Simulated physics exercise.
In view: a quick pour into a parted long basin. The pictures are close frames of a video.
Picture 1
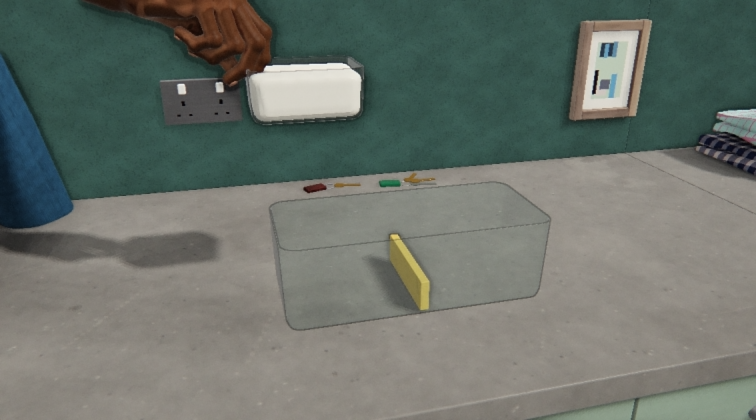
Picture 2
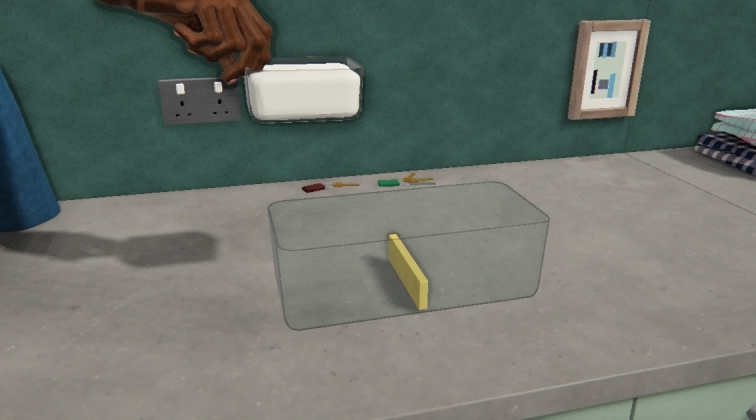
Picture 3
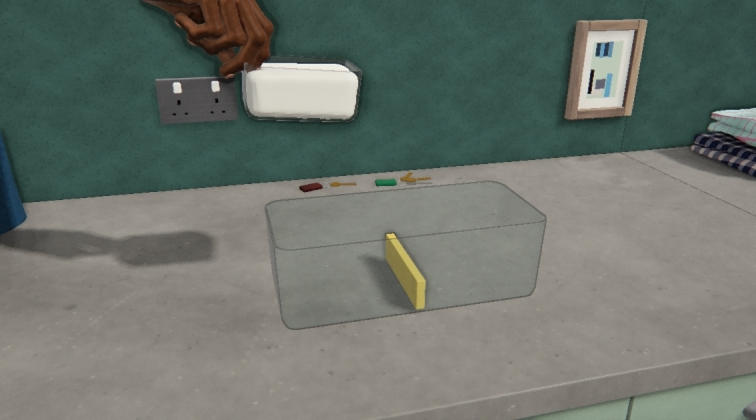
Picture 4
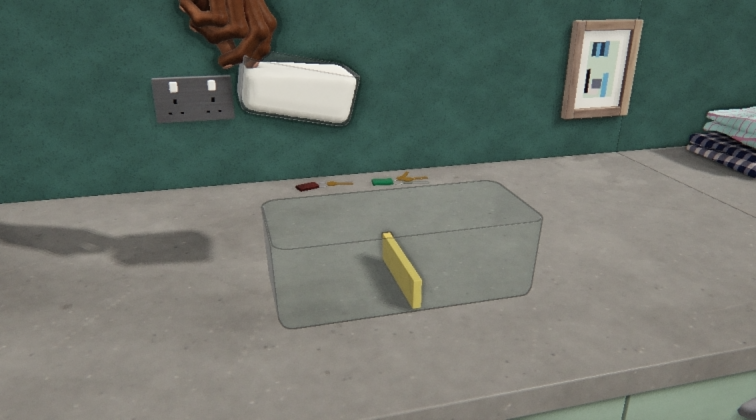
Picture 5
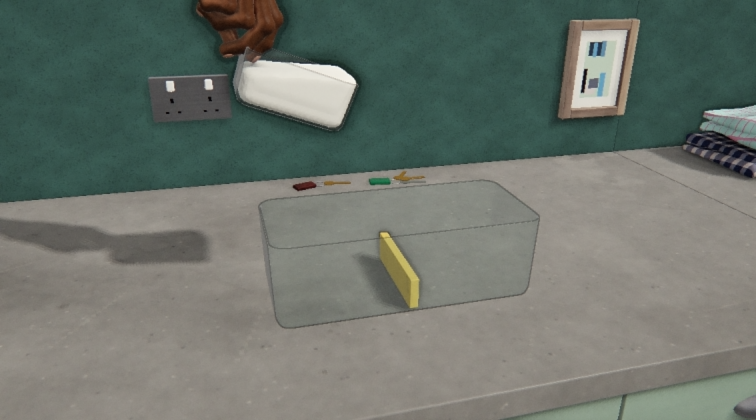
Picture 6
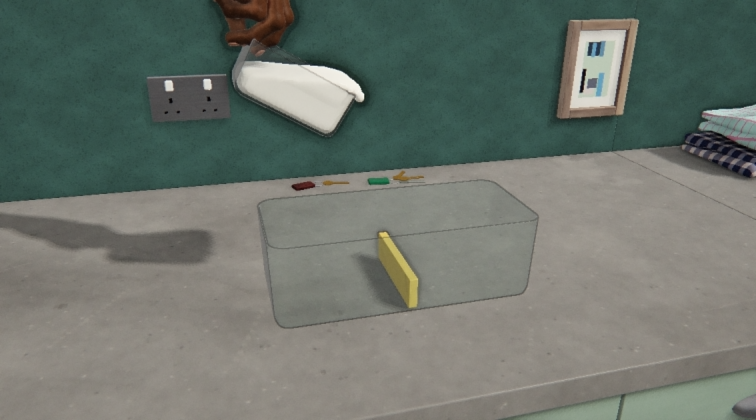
At the start, a brown hand holds a clear container of white liquid level above a long see-through basin with a yellow divider on a grey worktop. The hand then tilts the container further and further down to the right, and the white contents shift toward its right side.
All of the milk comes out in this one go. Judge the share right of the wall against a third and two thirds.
It comes to between a third and two thirds.
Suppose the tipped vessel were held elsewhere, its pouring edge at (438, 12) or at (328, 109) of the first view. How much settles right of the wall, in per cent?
First some 85, then 5 per cent.
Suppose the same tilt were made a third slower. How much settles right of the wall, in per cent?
About 65 per cent.
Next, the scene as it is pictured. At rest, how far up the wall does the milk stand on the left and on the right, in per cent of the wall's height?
The left part 20 per cent, the right part 30.
A moment on, the tilt is 87° and 17 per cent is still to pour, 7 is left of the wall and 23 right of it.
Next, the tilt is 98° and 5 per cent is still to pour, 33 is left of the wall and 57 right of it.
Then the tilt is 98° and 1 per cent is still to pour, 40 is left of the wall and 56 right of it.
Later the tilt is 98° and 0 per cent is still to pour, 42 is left of the wall and 57 right of it.
Finally, 42 per cent lies left of the wall, 57 right of it and 1 outside.
